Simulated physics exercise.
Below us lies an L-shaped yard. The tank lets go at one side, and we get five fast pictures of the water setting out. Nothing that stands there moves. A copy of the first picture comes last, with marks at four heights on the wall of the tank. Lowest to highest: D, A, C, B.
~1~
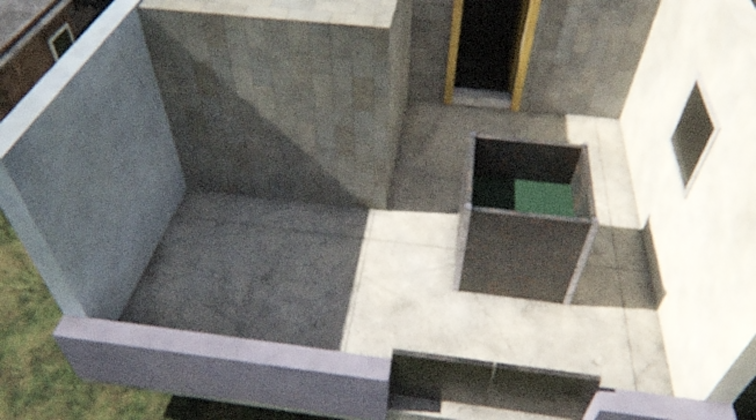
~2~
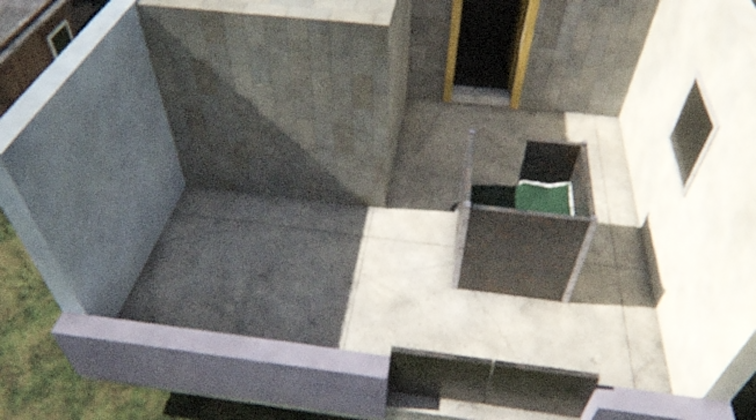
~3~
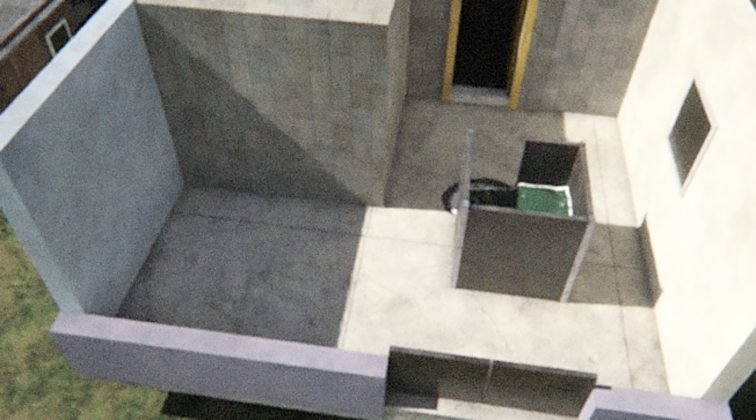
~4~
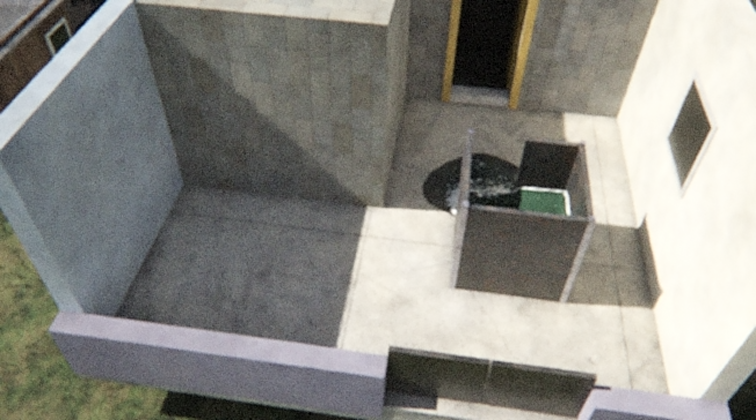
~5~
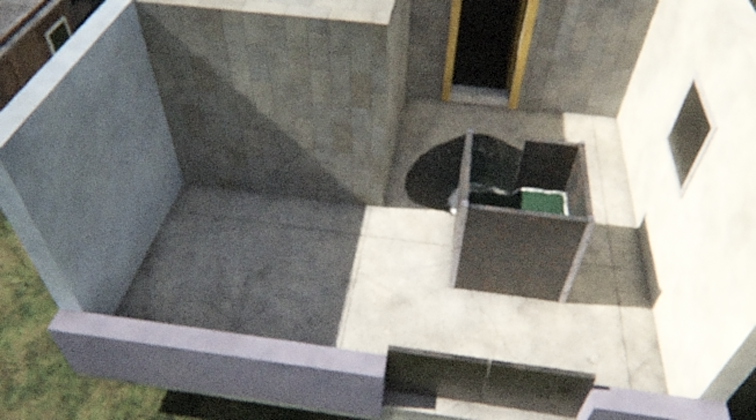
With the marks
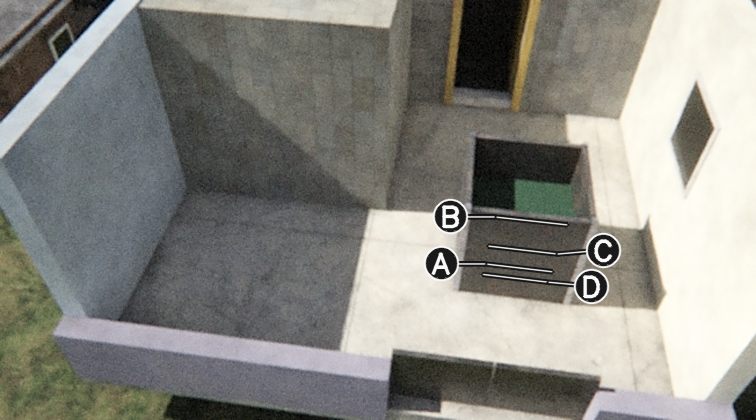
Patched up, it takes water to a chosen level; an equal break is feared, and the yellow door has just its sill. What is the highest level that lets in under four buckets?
A is the one.
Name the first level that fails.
The answer is C.
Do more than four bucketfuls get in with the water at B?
Yes, that goes wrong.
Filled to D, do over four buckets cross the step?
No, not at all.
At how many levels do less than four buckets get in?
Two of them.
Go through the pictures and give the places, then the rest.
Water in the tank at rest, its middle at (521, 213); foot of the yellow doorway at (481, 106); shut gate at (493, 369).
Water covers 1 % of the ground, its front hidden from here.
Water covers 3 % of the ground, its front hidden from here.
Water covers 6 % of the ground and shows as far out as (438, 181).
Water covers 11 % of the ground and shows as far out as (445, 150).
On the marked copy, A at (518, 267); B at (530, 220); C at (523, 250); D at (515, 278); from the bottom up D, A, C, B.
Choosing A, a bucket or two gets in.
Choosing B, dozens of bucketfuls pour in.
Choosing C, about 12 bucketfuls get in.
Choosing D, nothing gets over.
